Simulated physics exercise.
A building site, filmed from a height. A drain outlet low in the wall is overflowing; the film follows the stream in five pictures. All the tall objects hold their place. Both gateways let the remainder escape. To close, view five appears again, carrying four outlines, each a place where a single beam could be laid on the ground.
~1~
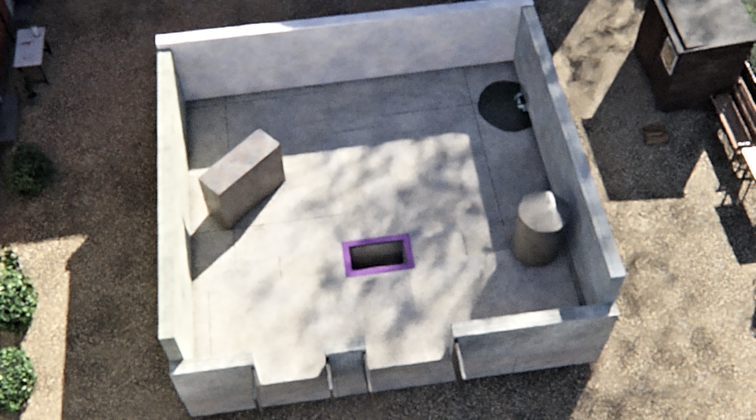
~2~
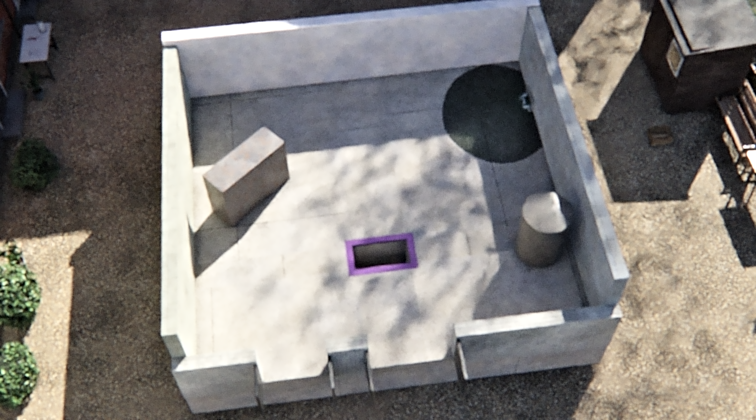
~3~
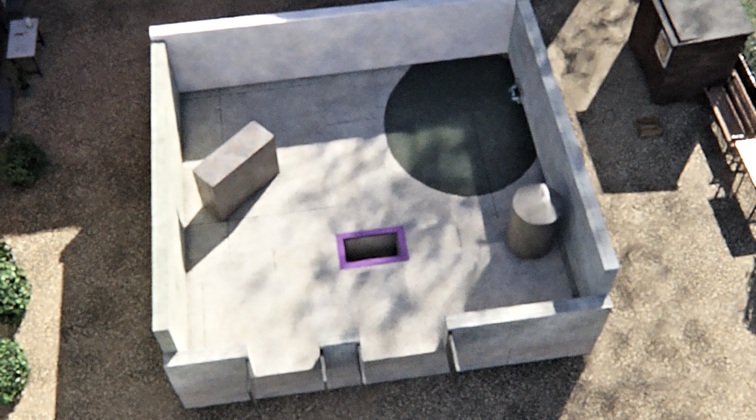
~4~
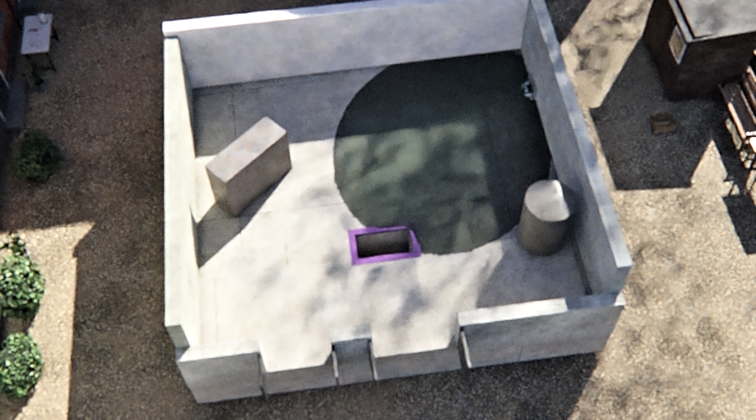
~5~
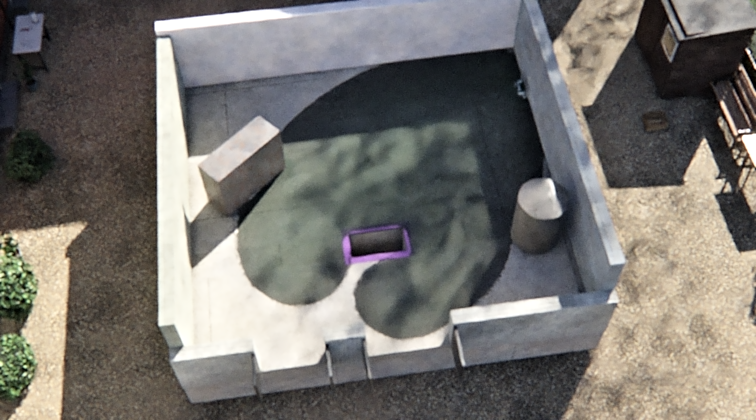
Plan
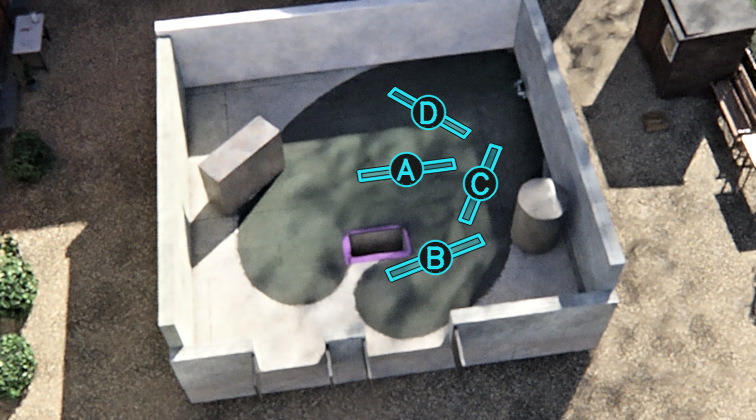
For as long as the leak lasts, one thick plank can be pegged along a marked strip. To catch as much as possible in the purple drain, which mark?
I would pick place B.
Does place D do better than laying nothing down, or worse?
It is worse.
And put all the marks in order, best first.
The order is B, C, D, A.
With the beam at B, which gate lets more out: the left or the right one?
More leaves on the left.
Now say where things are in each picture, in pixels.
Outfall at (526, 98); purple drain at (378, 255); open gate at (293, 367); open gate at (407, 351); water covers 2 % of the ground and shows as far out as (489, 117); purple drain still dry.
Water covers 9 % of the ground and shows as far out as (460, 141); purple drain still dry.
Water covers 19 % of the ground and shows as far out as (393, 148); purple drain still dry.
Water covers 36 % of the ground and shows as far out as (342, 192); purple drain still dry.
Water covers 57 % of the ground and shows as far out as (265, 286); purple drain taking water.
On the marked copy, A from (359, 176) to (453, 163); B from (389, 275) to (481, 239); C from (464, 221) to (495, 146); D from (392, 91) to (466, 133).
With A, about 8 % of the stream runs into the purple drain, about 91 % out by the gates.
With B, about 41 % of the stream runs into the purple drain, about 58 % out by the gates.
With C, about 28 % of the stream runs into the purple drain, about 71 % out by the gates.
With D, about 15 % of the stream runs into the purple drain, about 83 % out by the gates.
